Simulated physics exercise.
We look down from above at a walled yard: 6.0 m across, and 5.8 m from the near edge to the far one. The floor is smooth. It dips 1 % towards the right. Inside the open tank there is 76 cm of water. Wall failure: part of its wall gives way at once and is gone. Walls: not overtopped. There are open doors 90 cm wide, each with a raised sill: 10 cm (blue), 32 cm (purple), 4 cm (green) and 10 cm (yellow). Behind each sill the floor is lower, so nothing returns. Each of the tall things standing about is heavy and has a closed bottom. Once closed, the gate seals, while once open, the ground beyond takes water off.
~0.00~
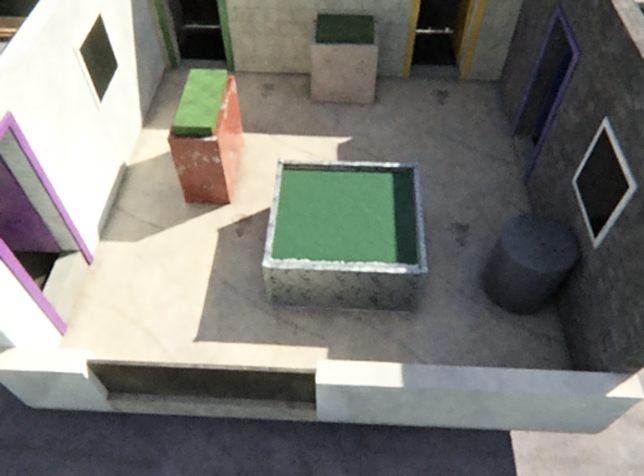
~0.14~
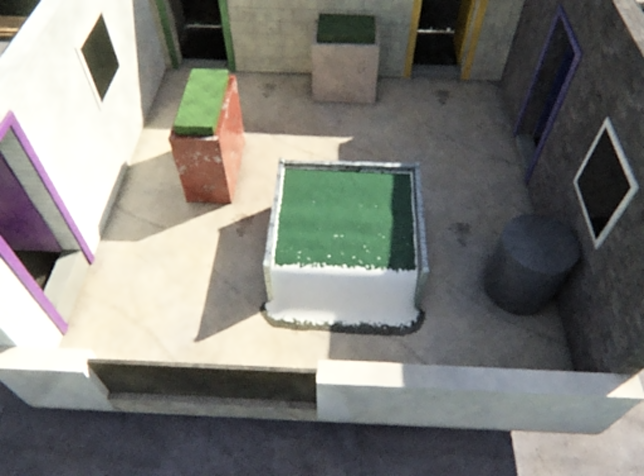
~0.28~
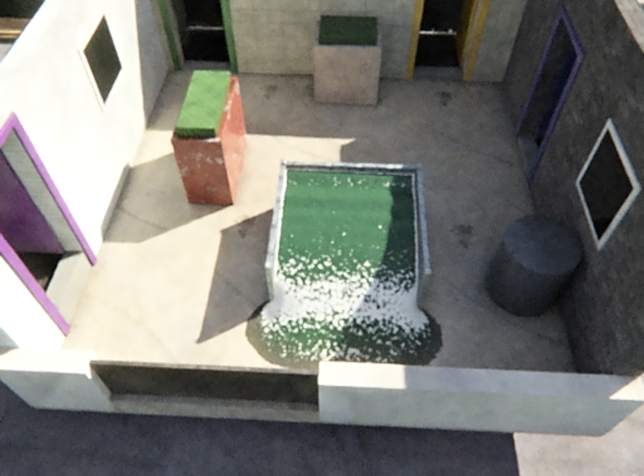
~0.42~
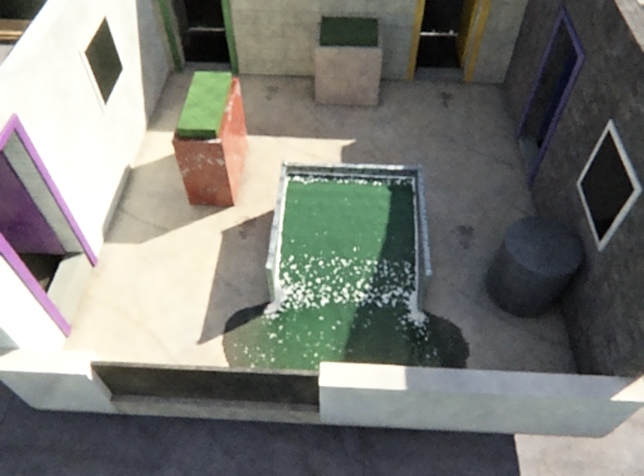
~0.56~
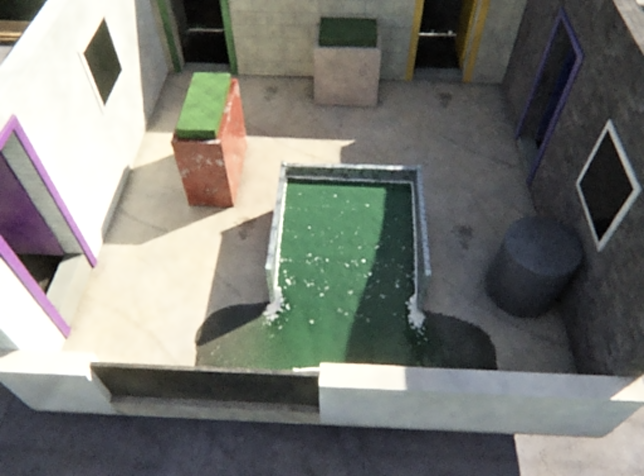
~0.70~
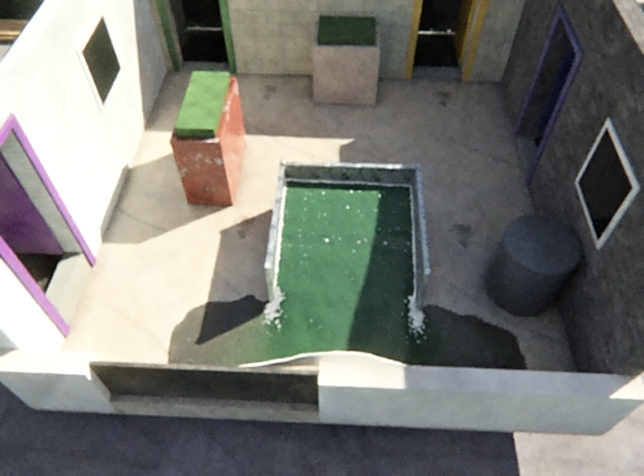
In a walled yard seen from above, an open tank of green water stands still between a red block and a dark cylinder. Its near wall vanishes and water pours out in a white, foaming sheet, then spreads green across the floor to the low front wall, fanning left and right as the foam thins.
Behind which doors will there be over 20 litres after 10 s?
My prediction: Blue door: Within the allowance, purple door: Within the allowance, green door: Beyond the allowance, yellow door: Within the allowance.
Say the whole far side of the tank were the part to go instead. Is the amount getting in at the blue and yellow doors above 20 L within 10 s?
Result against the limit at blue: Limit held; result at yellow: Limit broken.
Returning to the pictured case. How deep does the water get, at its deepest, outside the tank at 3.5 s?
About 29 cm at most.
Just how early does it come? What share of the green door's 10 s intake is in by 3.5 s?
Roughly 0 percent is in by then.
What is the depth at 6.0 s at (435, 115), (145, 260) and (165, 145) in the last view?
2, 6 and 5 cm, respectively.
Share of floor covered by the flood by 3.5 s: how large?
Near 50 per cent is wet.
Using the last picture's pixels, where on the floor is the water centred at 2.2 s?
Pixel position near (330, 323).
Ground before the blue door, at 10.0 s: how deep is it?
About 9.5 cm.
After 1.4 s water covers 20 % of the floor and is deepest (48 cm) near (355, 392); blue door not reached, purple door not reached, green door not reached, yellow door not reached.
After 2.2 s water covers 30 % of the floor and is deepest (50 cm) near (561, 372); blue door not reached, purple door 26 cm at the sill, 0 L in, green door not reached, yellow door not reached.
After 3.5 s water covers 50 % of the floor and is deepest (29 cm) near (554, 343); blue door not reached, purple door 16 cm at the sill, 0 L in, green door not reached, yellow door not reached.
After 6.0 s water covers 80 % of the floor and is deepest (15 cm) near (481, 83); blue door 7 cm at the sill, 0 L in, purple door 5 cm at the sill, 0 L in, green door 11 cm at the sill, 101 L in, yellow door 10 cm at the sill, 1 L in.
After 10.0 s water covers 95 % of the floor and is deepest (12 cm) near (569, 402); blue door 9 cm at the sill, 0 L in, purple door 5 cm at the sill, 0 L in, green door 7 cm at the sill, 151 L in, yellow door 7 cm at the sill, 3 L in.
